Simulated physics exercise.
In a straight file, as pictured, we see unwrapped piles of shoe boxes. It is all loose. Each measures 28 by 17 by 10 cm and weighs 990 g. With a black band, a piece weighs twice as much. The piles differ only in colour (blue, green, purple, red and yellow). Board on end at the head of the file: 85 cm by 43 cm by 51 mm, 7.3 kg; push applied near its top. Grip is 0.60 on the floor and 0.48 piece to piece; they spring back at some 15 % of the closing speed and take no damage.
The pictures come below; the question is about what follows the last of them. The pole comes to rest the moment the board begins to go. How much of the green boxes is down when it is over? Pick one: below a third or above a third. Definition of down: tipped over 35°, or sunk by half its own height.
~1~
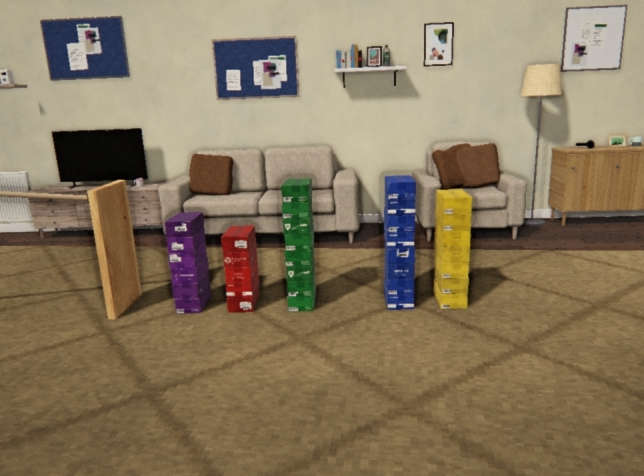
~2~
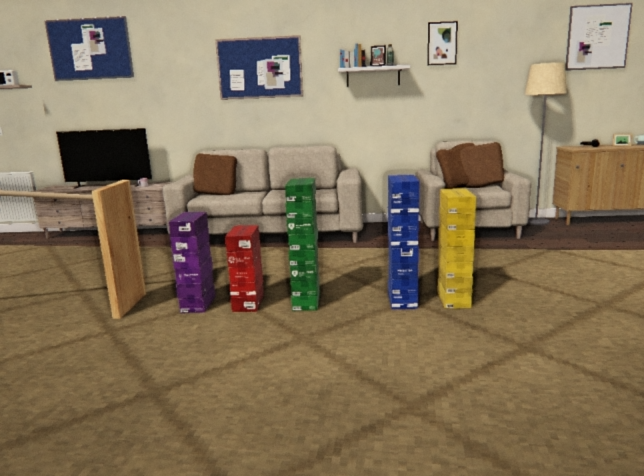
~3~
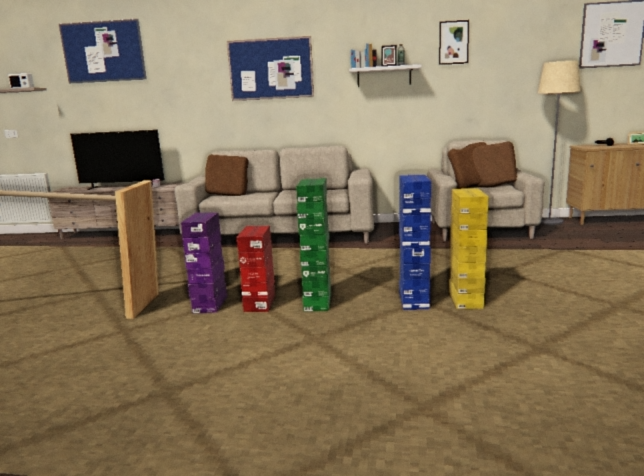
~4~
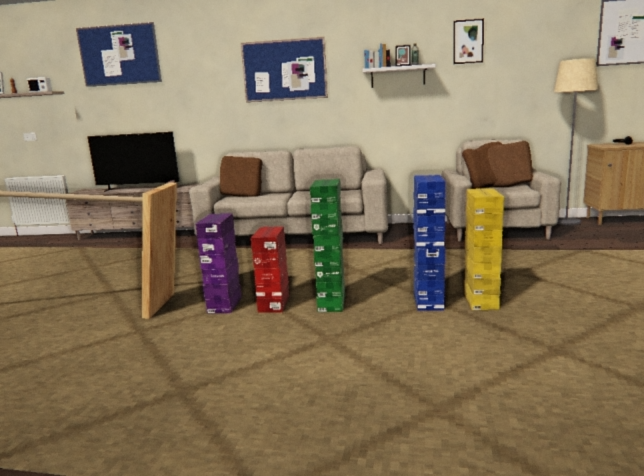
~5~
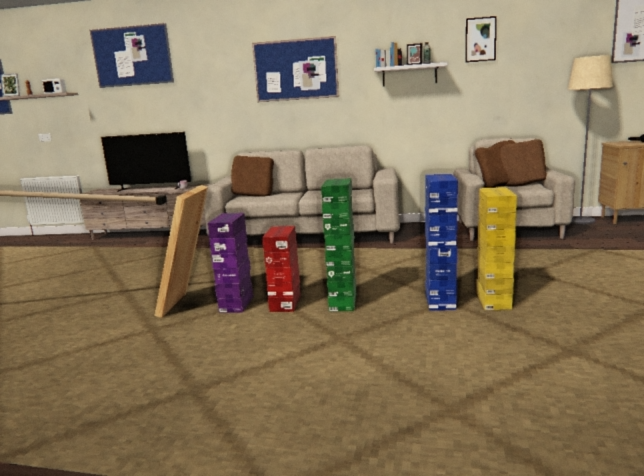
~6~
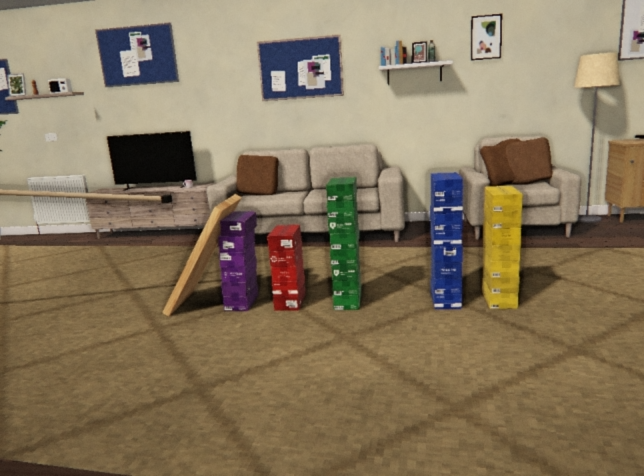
Above a third.
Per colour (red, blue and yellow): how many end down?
Down at the end: Red 5, blue 7, yellow 7.
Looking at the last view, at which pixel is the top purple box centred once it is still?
End point in last frame: Roughly (330, 261).
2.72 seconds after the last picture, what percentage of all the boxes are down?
By then 95 %.
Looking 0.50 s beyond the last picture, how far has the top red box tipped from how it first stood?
Near 20 degrees from how it began.
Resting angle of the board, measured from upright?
It ends up leaning about 65 degrees from upright.
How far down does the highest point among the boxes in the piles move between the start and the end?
The top ends up some 40 cm lower.
Then, 0.50 s later than the last frame, board 56° from upright; none of the 8 green boxes down (6 of 34 in all colours); top green box unmoved; top purple box tilted 21°, 6 cm lower.
Then, 1.20 s later than the last frame, board 67° from upright; 8 of the 8 green boxes down (19 of 34 in all colours); top green box tilted 35°, 11 cm lower; top purple box tilted 40°, 22 cm lower.
Then, 2.38 s later than the last frame, board 67° from upright; 8 of the 8 green boxes down (27 of 34 in all colours); top green box tilted 44°, 32 cm lower; top purple box tilted 49°, 28 cm lower.
Then, 2.72 s later than the last frame, board 67° from upright; 8 of the 8 green boxes down (33 of 34 in all colours); top green box tilted 40°, 42 cm lower; top blue box on its side.
When it is over, board 67° from upright; 8 of the 8 green boxes down (33 of 34 in all colours); top green box tilted 53°, 44 cm lower; top blue box upside down. That is 100 per cent. In pixels of the last frame, middles, top green box near (476, 252).
